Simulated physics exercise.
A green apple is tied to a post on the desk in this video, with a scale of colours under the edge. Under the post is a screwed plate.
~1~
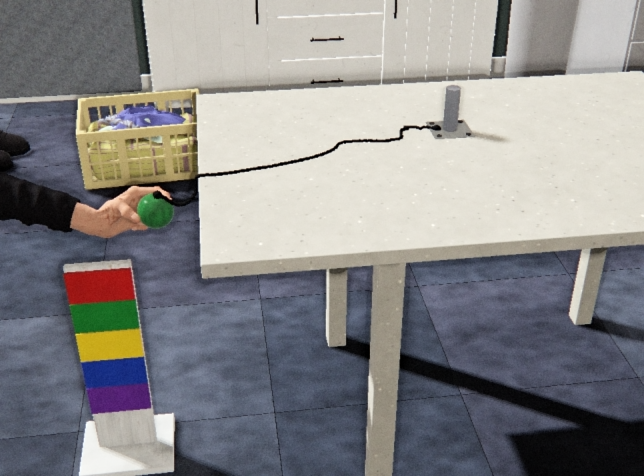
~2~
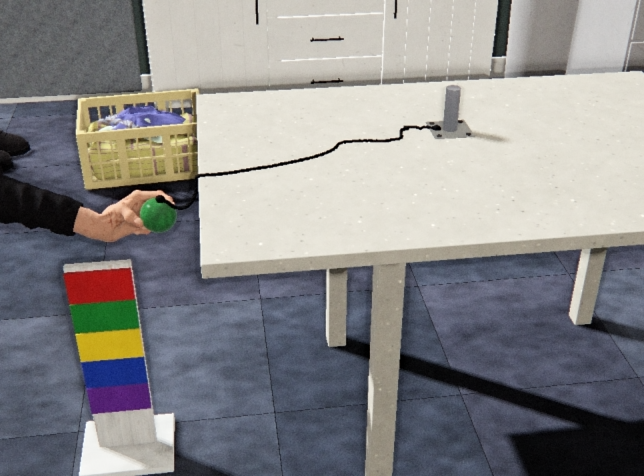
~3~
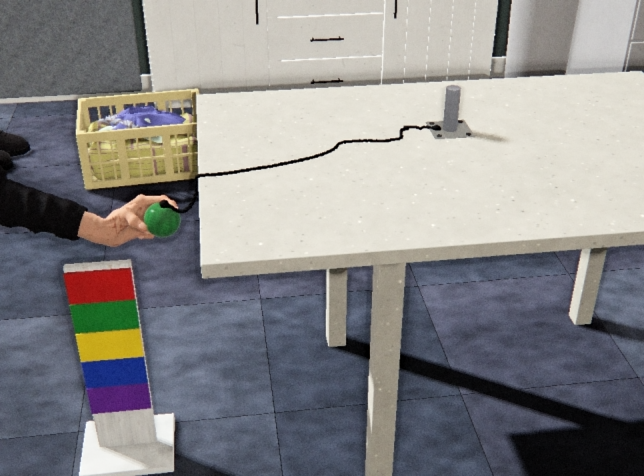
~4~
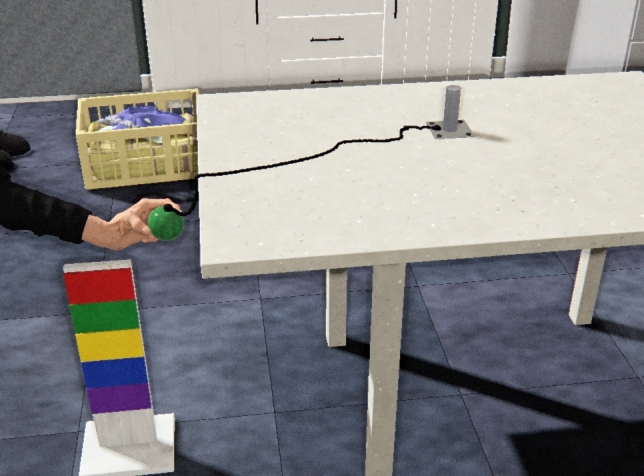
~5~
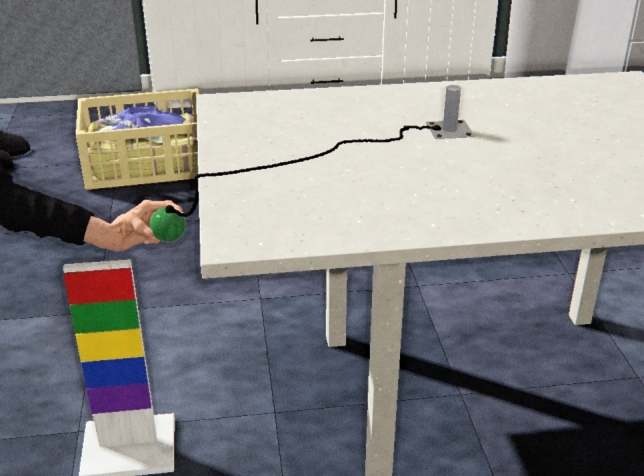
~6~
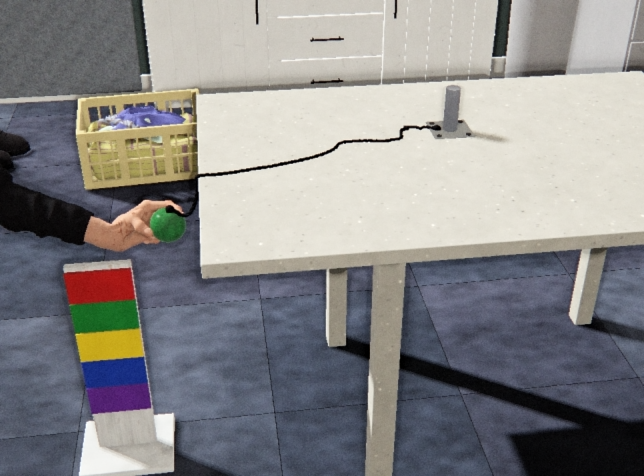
A hand held a green ball tied by a black cord to a post on the table, and moved it slightly right and down above a striped colour scale, then kept it nearly still.
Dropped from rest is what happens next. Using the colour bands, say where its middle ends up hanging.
Its middle ends up at the red band.
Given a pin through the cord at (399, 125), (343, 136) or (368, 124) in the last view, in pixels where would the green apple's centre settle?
Try by try, around (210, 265), (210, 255) and (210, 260).
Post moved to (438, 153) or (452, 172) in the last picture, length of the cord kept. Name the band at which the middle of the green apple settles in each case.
Try one - green; try two - green.
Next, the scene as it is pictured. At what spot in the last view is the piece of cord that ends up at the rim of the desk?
(242, 171), approximately.
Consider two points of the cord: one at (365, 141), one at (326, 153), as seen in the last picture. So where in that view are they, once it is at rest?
You'll find the first mark at (338, 143) and the second mark at (287, 149).
A little later, apple near (222, 261); level with red.
Next, apple near (188, 271); level with red.
When it is over, apple near (211, 269); level with red. Its centre hangs level with the red band.
